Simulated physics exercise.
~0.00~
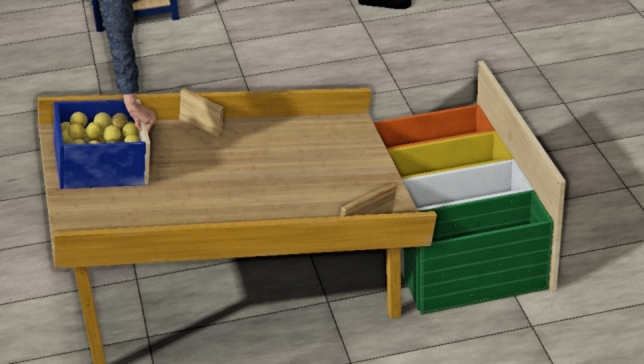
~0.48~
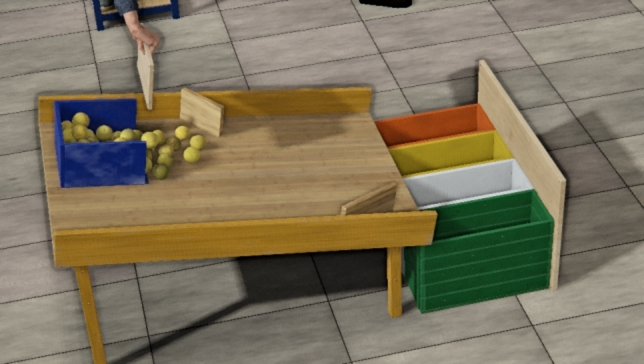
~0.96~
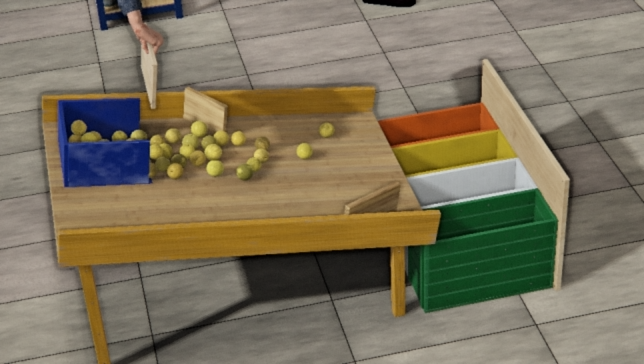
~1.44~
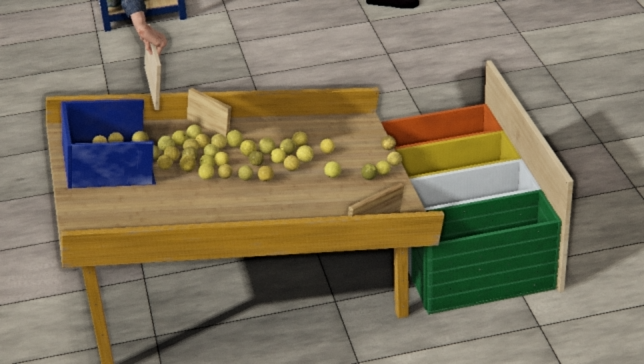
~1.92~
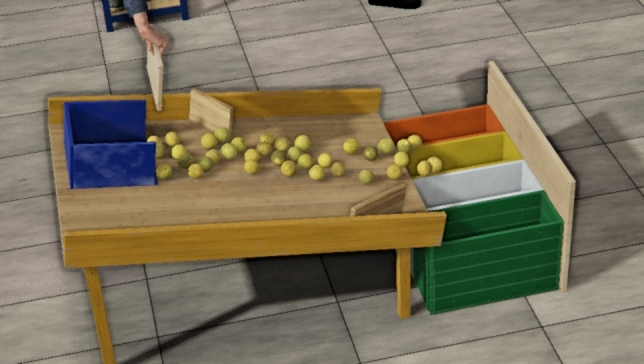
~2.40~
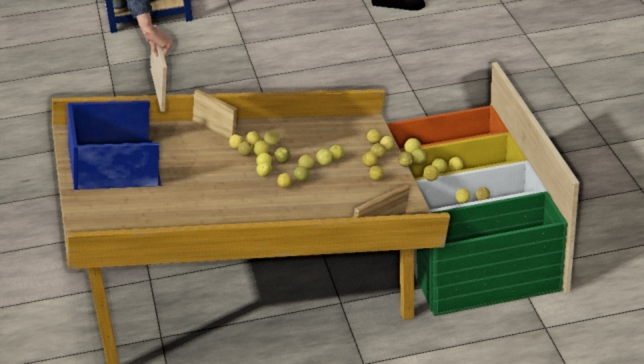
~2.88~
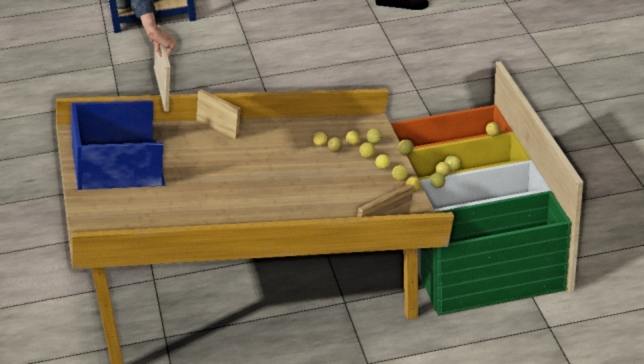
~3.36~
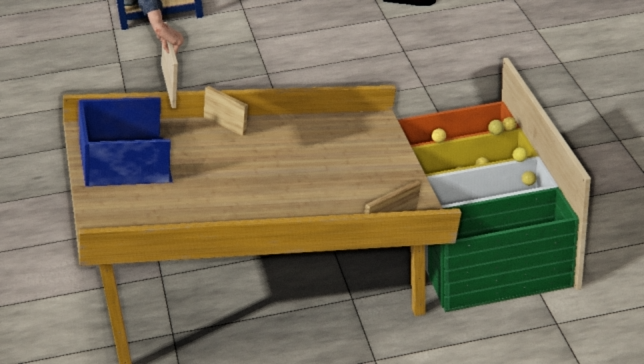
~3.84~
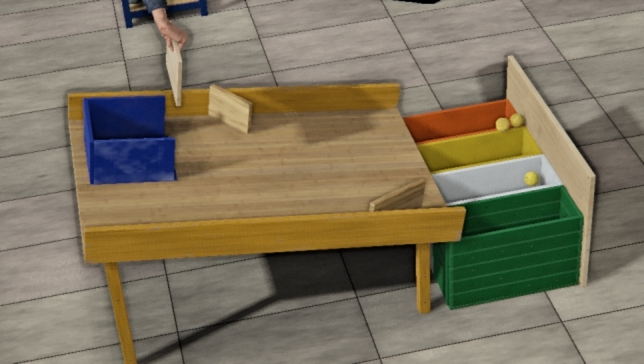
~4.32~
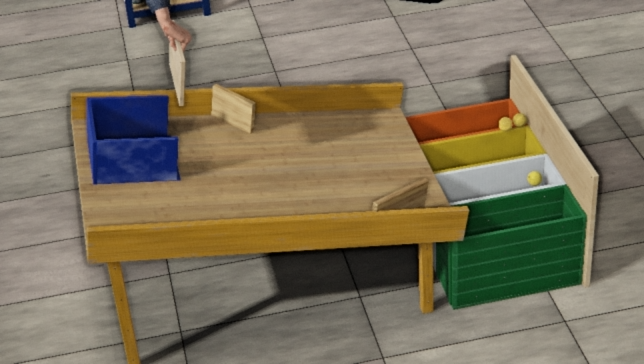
A hand lifting a wooden gate, releasing yellow balls from a blue pen to roll right down a table into coloured bins.
